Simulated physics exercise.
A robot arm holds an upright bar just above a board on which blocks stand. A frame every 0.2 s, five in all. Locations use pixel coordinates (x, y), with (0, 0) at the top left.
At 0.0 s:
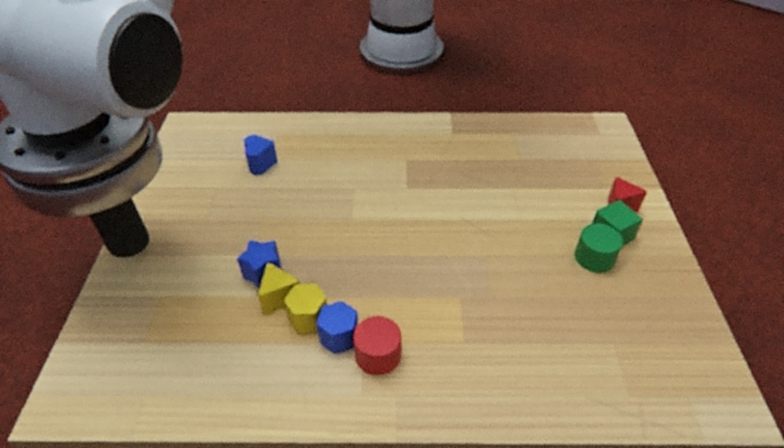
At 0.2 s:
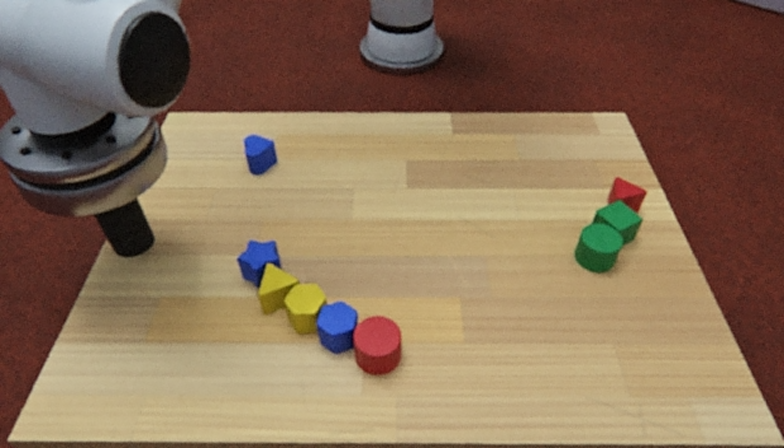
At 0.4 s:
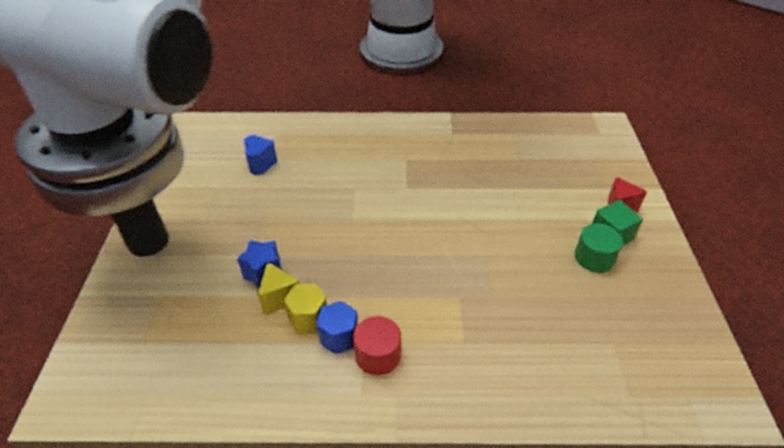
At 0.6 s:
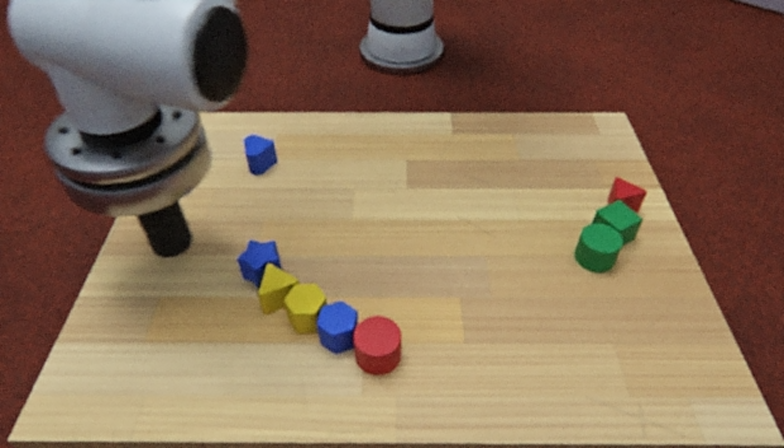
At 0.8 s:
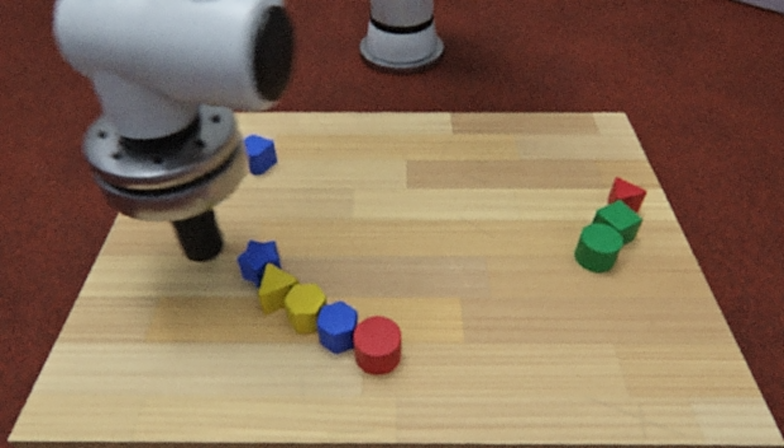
In the video, a robot arm holding a dark upright bar moves slowly to the right over the left side of a wooden board, nearing a blue star-shaped block in a diagonal row, while all the coloured blocks stay still.
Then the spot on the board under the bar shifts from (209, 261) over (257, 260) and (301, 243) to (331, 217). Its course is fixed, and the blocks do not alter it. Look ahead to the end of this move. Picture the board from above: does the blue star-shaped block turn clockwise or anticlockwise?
In a top view, it turns clockwise.
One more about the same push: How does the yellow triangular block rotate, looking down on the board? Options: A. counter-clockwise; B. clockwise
Answer: B.
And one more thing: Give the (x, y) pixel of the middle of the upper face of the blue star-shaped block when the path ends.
The centre of its top will be at (316, 244).
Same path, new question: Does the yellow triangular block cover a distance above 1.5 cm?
Yes.
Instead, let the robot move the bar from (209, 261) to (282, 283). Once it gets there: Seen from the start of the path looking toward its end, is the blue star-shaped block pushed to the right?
That would be a no.
What follows on the original path. One third of the way, bar (254, 246); blue star-shaped block (282, 251); yellow triangular block (290, 280); yellow hexagon (310, 303), turned 20° clockwise; blue hexagon (340, 323).
Two thirds of the way, bar (300, 228); blue star-shaped block (316, 244), turned 35° clockwise; yellow triangular block (303, 273), turned 50° clockwise; yellow hexagon (310, 305), turned 30° clockwise; blue hexagon (339, 325), turned 15° anticlockwise.
At the end, bar (329, 203); blue star-shaped block (316, 244), turned 35° clockwise; yellow triangular block (303, 273), turned 50° clockwise; yellow hexagon (310, 305), turned 30° clockwise; blue hexagon (339, 325), turned 15° anticlockwise.
